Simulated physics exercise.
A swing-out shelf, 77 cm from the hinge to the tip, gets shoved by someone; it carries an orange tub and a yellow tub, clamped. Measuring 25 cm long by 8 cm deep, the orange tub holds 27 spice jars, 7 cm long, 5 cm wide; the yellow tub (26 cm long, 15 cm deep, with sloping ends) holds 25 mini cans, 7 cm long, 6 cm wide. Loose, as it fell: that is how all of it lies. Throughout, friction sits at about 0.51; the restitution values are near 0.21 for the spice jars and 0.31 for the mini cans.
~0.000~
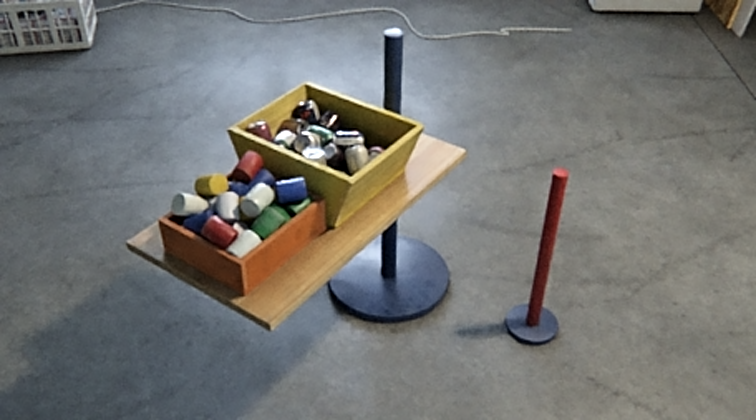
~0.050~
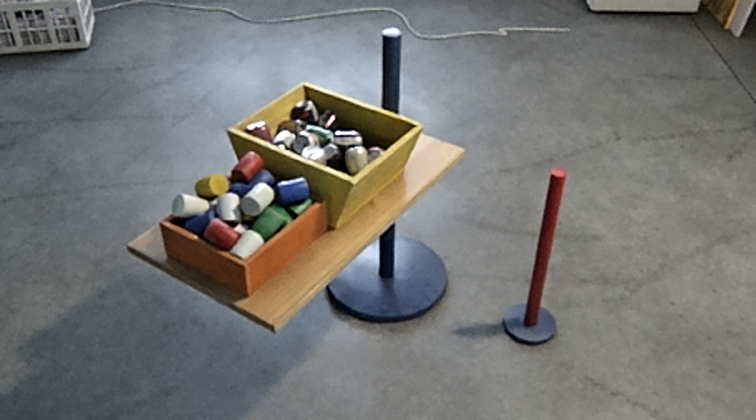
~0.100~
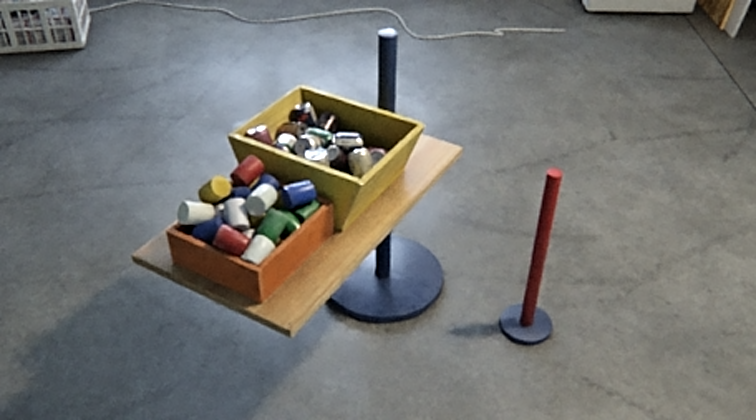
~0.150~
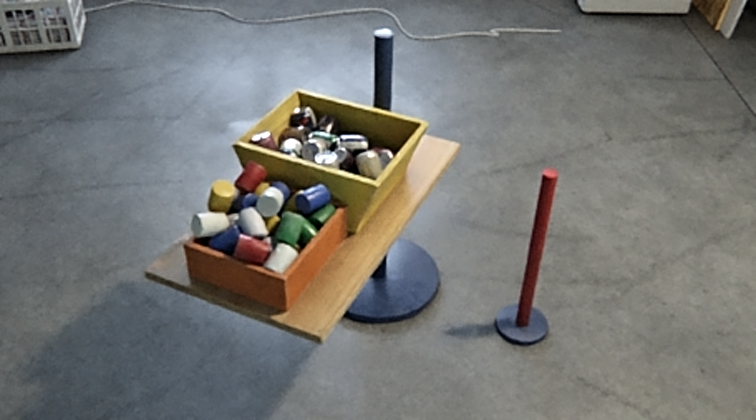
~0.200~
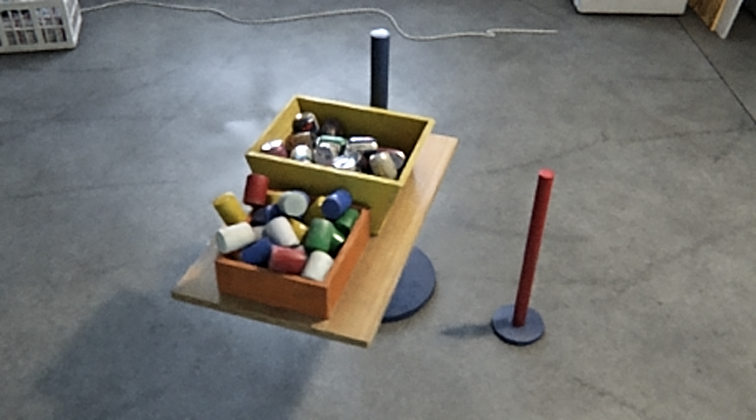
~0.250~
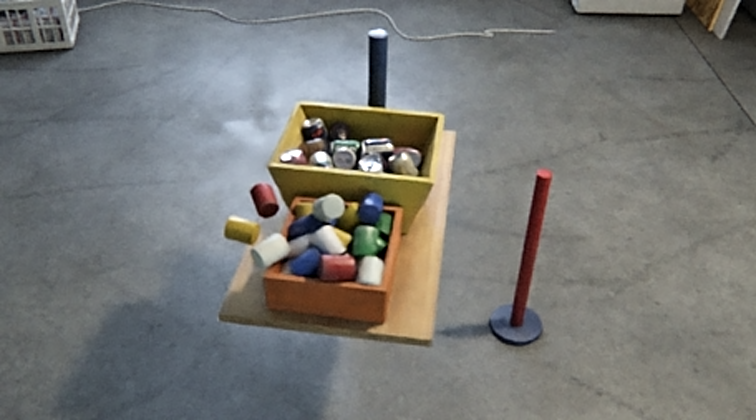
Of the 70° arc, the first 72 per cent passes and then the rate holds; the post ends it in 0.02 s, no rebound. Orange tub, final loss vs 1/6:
Over.
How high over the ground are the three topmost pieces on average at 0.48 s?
Roughly 76 centimetres.
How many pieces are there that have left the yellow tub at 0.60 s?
Yellow tub: Roughly 1 out by then.
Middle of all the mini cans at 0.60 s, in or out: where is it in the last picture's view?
Near (445, 159).
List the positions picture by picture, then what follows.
In the first picture (each is followed by its nearest rim corner in this view; the camera pans a little), orange tub, (243, 260); yellow tub, (349, 179); turned through 0°; none out.
Orange tub, (246, 261); yellow tub, (351, 179); turned through 1°, in the second picture.
Orange tub, (260, 267); yellow tub, (359, 181); turned through 4°, in the third picture.
Orange tub, (285, 275); yellow tub, (374, 182); turned through 9°, in the fourth picture.
Orange tub, (326, 283); yellow tub, (397, 183); turned through 17°; 1 out, the lowest jar at (230, 210), in the fifth picture.
Orange tub, (384, 286); yellow tub, (429, 180); turned through 26°; 2 out, the lowest jar at (242, 231), in the sixth picture.
After 0.40 s, it reaches the stop.
After 0.48 s, orange tub 19 in, 8 out and yellow tub 25 in, 0 out.
After 0.60 s, orange tub 17 in, 10 out and yellow tub 24 in, 1 out.
After 0.82 s, orange tub 15 in, 12 out and yellow tub 24 in, 1 out.
When it is over (at 1.26 s), orange tub 15 in, 12 out and yellow tub 24 in, 1 out. Asked share, 12 of 27, 44 per cent.
